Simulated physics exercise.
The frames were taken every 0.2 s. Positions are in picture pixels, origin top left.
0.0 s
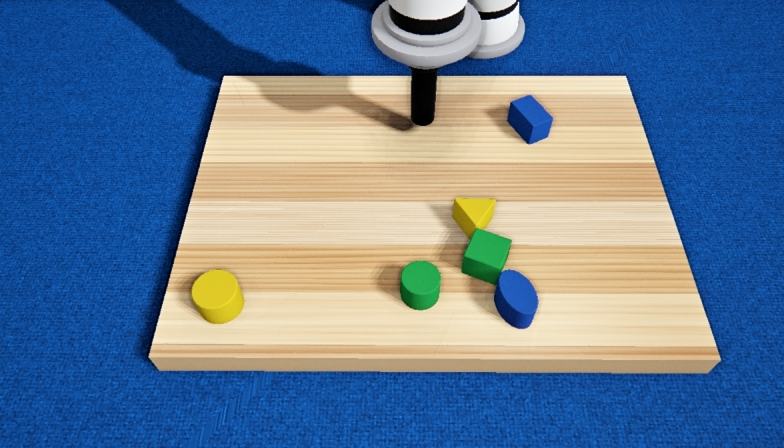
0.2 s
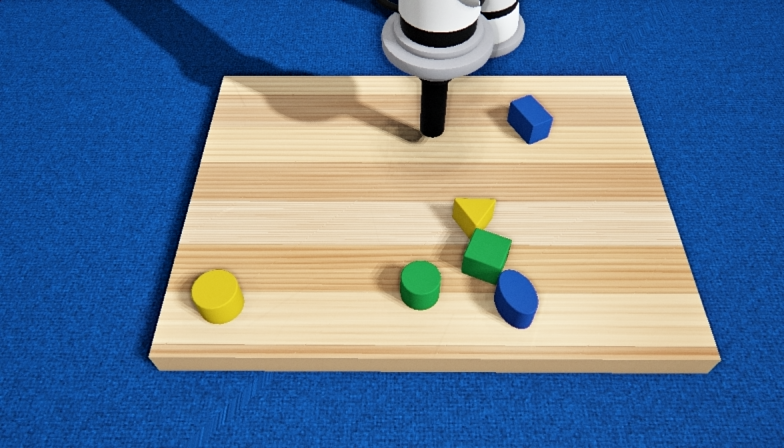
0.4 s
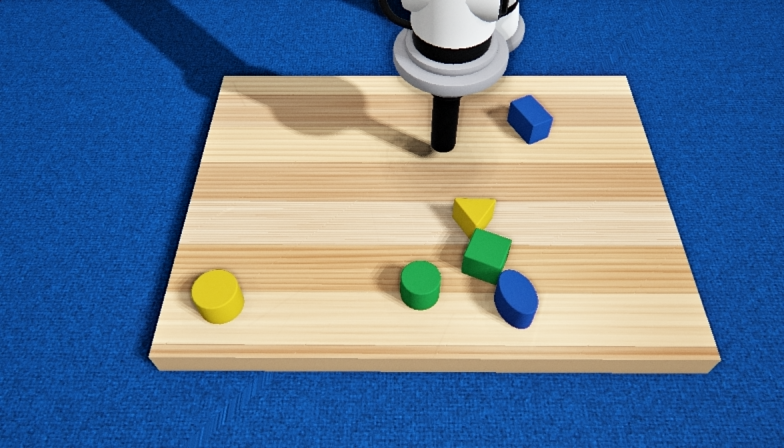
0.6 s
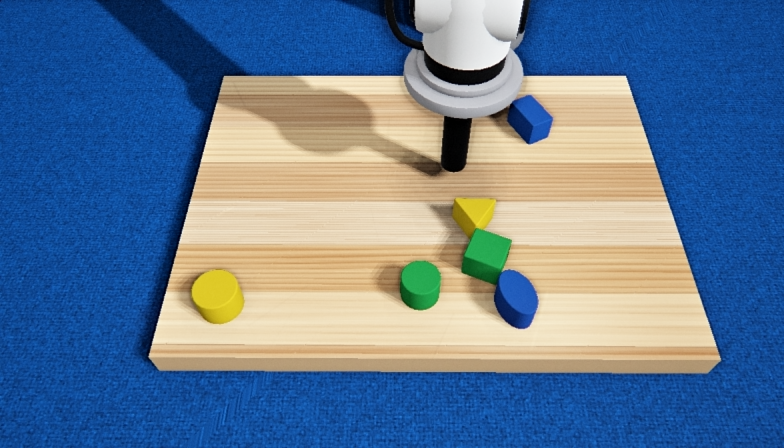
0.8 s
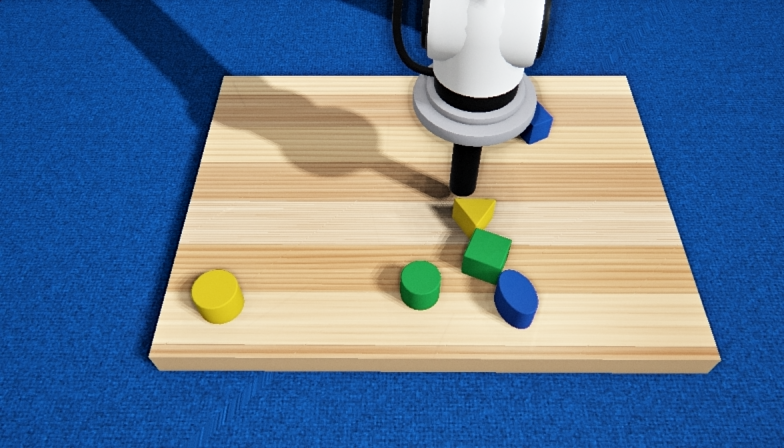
A robot arm with a black stick moved down and slightly right over a wooden board, coming up close to the yellow triangular block, while all the blocks stayed where they were.
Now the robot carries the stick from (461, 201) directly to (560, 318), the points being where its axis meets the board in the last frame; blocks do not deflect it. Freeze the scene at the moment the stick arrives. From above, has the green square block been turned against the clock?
My answer is yes.
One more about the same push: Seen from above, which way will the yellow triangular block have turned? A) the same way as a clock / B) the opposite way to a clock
A (the same way as a clock)
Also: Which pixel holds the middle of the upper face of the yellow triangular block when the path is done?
I'd guess (481, 240).
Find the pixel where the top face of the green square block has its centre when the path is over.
Around (482, 270).
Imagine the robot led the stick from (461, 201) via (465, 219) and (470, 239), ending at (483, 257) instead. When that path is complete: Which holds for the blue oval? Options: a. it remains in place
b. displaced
Letter b.
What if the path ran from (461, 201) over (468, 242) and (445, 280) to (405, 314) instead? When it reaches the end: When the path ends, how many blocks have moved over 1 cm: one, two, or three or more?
Count: Three or more.
The first path, step by step. One third of the way, stick at (494, 224); yellow triangular block at (482, 237), turned 45° clockwise; green square block at (484, 265), turned 35° anticlockwise; blue oval at (525, 299).
Two thirds of the way, stick at (528, 264); yellow triangular block at (481, 240), turned 55° clockwise; green square block at (482, 270), turned 35° anticlockwise; blue oval at (525, 302).
At the end, stick at (565, 307); yellow triangular block at (481, 240), turned 55° clockwise; green square block at (482, 270), turned 35° anticlockwise; blue oval at (525, 302).
